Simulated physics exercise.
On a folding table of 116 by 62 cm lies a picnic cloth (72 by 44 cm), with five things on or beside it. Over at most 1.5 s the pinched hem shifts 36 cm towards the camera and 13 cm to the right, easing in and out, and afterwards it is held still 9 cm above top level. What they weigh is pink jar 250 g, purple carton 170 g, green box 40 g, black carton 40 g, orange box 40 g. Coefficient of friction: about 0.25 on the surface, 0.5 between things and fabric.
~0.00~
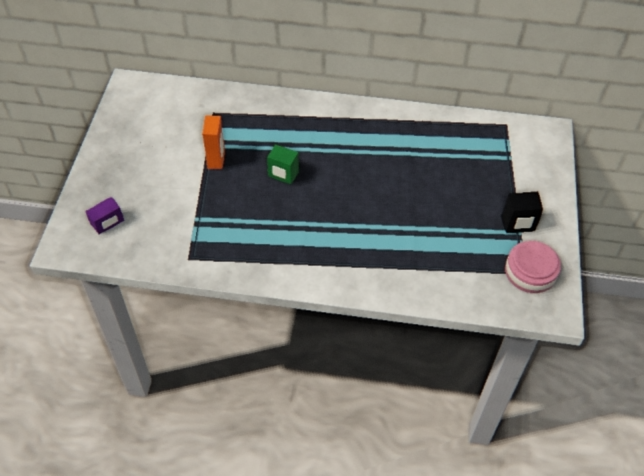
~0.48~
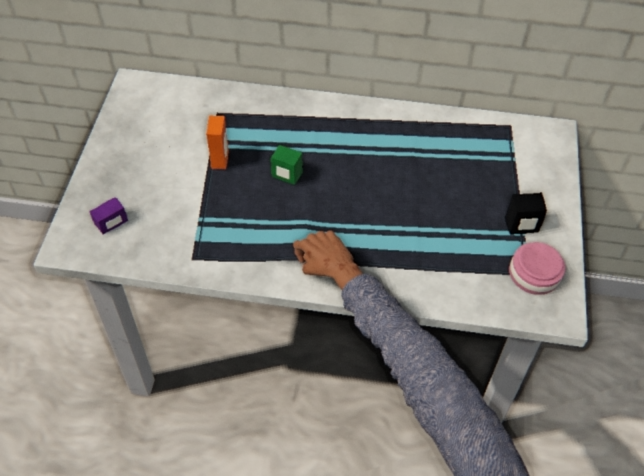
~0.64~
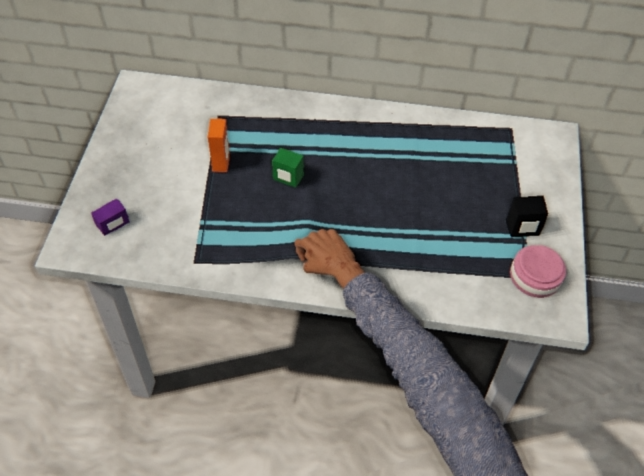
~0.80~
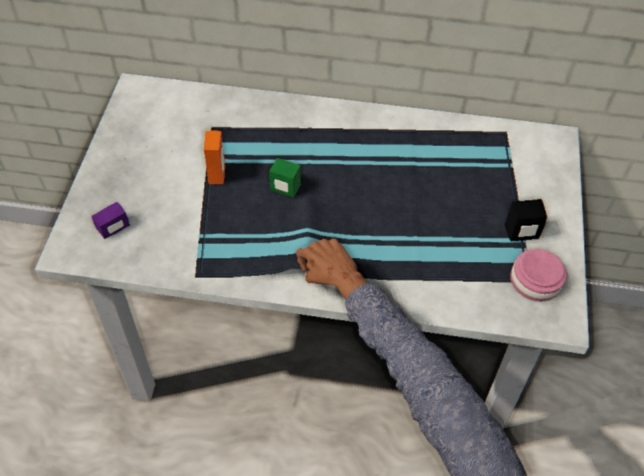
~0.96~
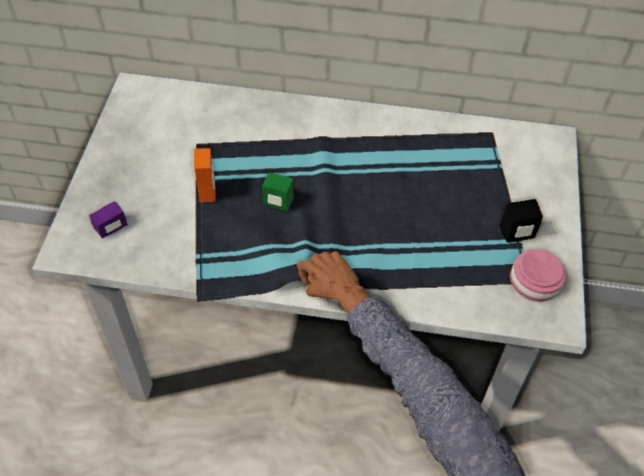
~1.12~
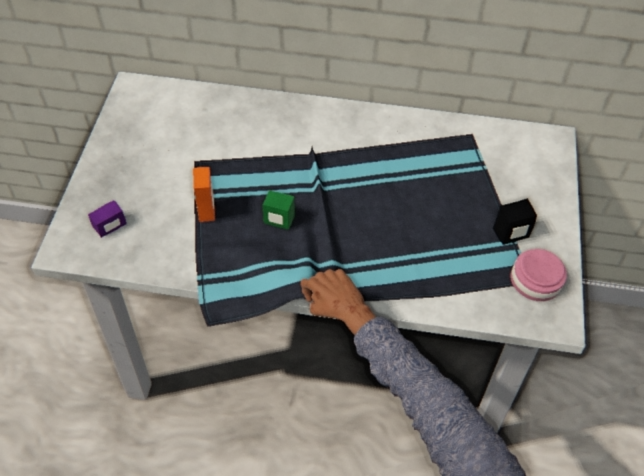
On a table, a hand drags a striped cloth towards the viewer, carrying boxes along.
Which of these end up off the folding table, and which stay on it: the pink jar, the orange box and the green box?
Pink jar on, orange box off, green box off.
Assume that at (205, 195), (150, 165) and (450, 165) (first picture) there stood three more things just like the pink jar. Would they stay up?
Respectively, the copies end as follows: Gone from the top, still in place, still in place.
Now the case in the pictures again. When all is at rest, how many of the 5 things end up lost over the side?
I make it 2.
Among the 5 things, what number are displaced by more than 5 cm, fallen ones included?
It adds up to 4.
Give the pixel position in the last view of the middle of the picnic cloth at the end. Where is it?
I'd say it sits around (337, 337) in the last picture.
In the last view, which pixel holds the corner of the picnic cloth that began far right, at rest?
Around pixel (359, 194).
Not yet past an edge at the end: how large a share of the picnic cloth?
Around 40 percent.
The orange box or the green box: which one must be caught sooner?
Orange.
By 1.4 s, 85 % of the picnic cloth is still over the top; orange box 24 cm off its start, green box 21 cm off its start, black carton 5 cm off its start.
By 1.6 s, 70 % of the picnic cloth is still over the top; orange box 35 cm off its start, green box 31 cm off its start, pink jar 3 cm off its start.
By 1.9 s, 50 % of the picnic cloth is still over the top; orange box over the edge, green box on its side, 41 cm off its start at (288, 337), pink jar 5 cm off its start at (528, 285).
By 2.1 s, 40 % of the picnic cloth is still over the top; orange box over the edge, green box over the edge, pink jar 7 cm off its start.
By 3.7 s, 40 % of the picnic cloth is still over the top; orange box over the edge, green box over the edge, pink jar 7 cm off its start at (525, 289), black carton 17 cm off its start at (471, 250).
